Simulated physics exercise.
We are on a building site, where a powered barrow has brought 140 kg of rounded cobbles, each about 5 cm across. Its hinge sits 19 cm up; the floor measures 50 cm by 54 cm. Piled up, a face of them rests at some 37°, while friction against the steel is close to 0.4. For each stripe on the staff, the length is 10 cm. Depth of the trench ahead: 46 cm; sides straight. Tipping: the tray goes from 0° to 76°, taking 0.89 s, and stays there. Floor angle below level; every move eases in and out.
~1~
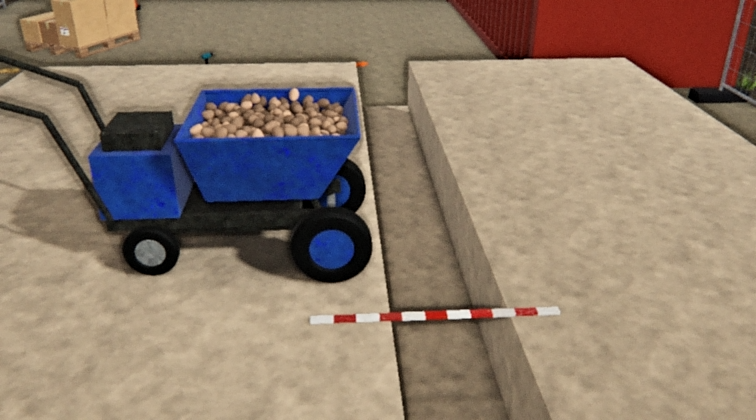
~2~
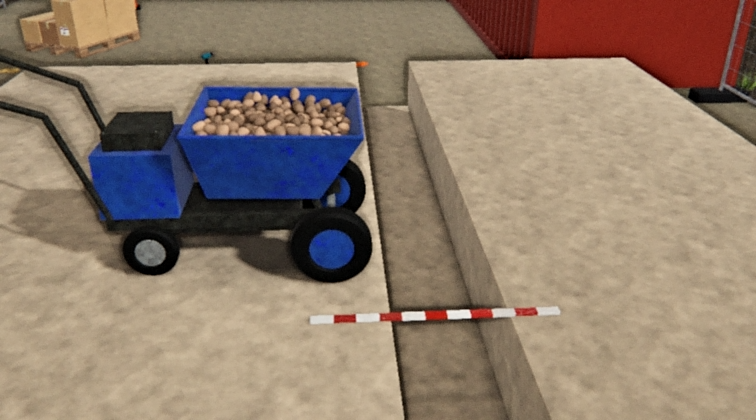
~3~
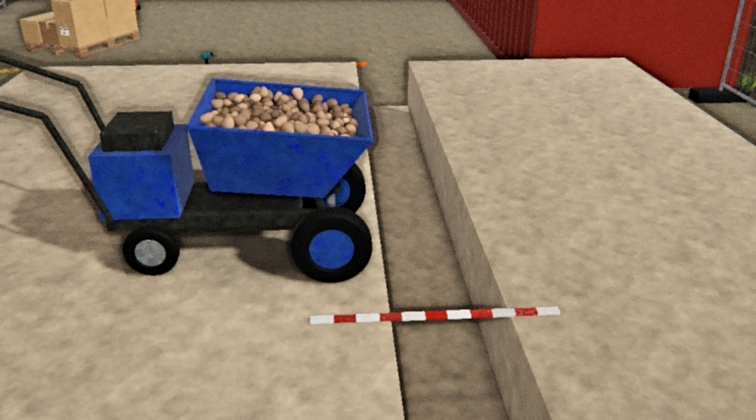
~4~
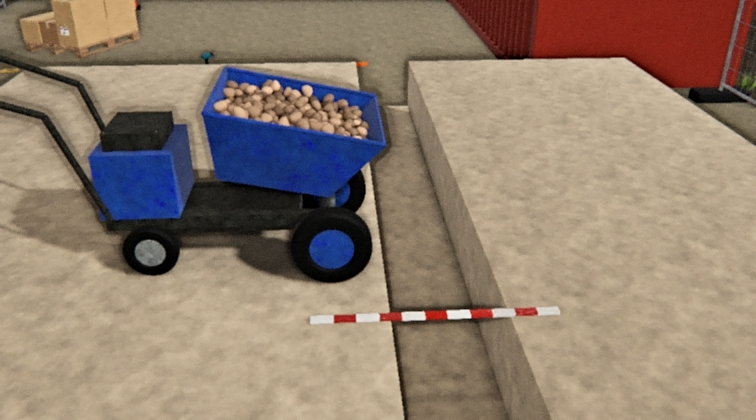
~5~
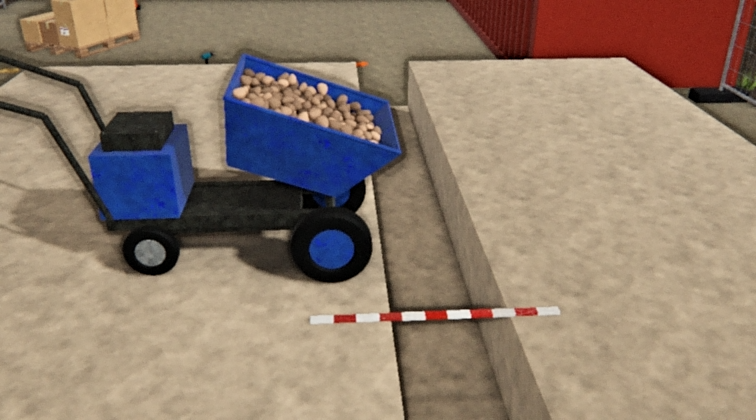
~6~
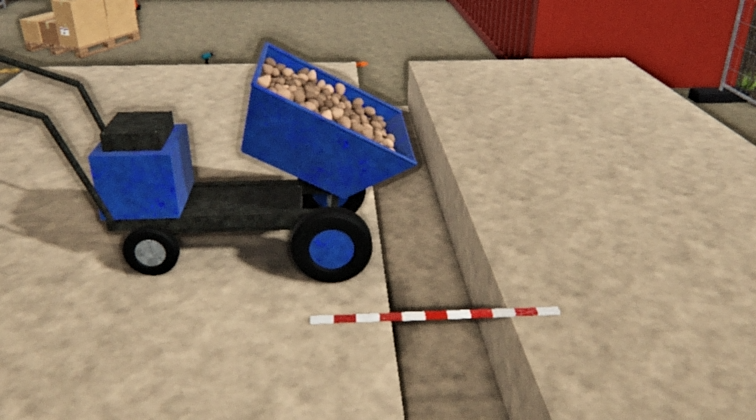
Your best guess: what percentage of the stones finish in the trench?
My guess is about 58 per cent.
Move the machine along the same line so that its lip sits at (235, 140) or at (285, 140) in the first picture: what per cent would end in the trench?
About 75 per cent first, then about 100 per cent.
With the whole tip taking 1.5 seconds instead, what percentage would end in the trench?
Then some 70 per cent would.
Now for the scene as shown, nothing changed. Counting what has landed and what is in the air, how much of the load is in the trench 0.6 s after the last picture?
Something like 20 in a hundred.
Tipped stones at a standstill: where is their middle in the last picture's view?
The middle should be near (471, 295).
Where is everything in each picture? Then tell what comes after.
Lip at (360, 137), floor tilted 0°, highest stones at (261, 110), in the first picture.
The tray is at 1°, its lip at (363, 138); the top of the load is at (262, 107), in the second picture.
Lip at (372, 140), floor tilted 6°, highest stones at (253, 102), in the third picture.
The tray is at 12°, its lip at (385, 145); the top of the load is at (257, 93), in the fourth picture.
Lip at (401, 153), floor tilted 20°, highest stones at (260, 84), in the fifth picture.
Lip at (416, 164), floor tilted 29°, highest stones at (277, 73), in the sixth picture.
Then, 0.3 s after the last picture the floor is at 64°, 100 % in the tray; the foremost stones are at (452, 196).
Then, 0.6 s after the last picture the floor is at 76°, 58 % in the tray, 18 % in the trench, 24 % past the trench; the foremost stones are at (544, 244).
Then, 1.0 s after the last picture the floor is at 76°, 24 % in the tray, 35 % in the trench, 42 % past the trench; the foremost stones are at (664, 245).
Then, 2.9 s after the last picture the floor is at 76°, 0 % in the tray, 58 % in the trench, 42 % past the trench; the foremost stones are at (738, 214).
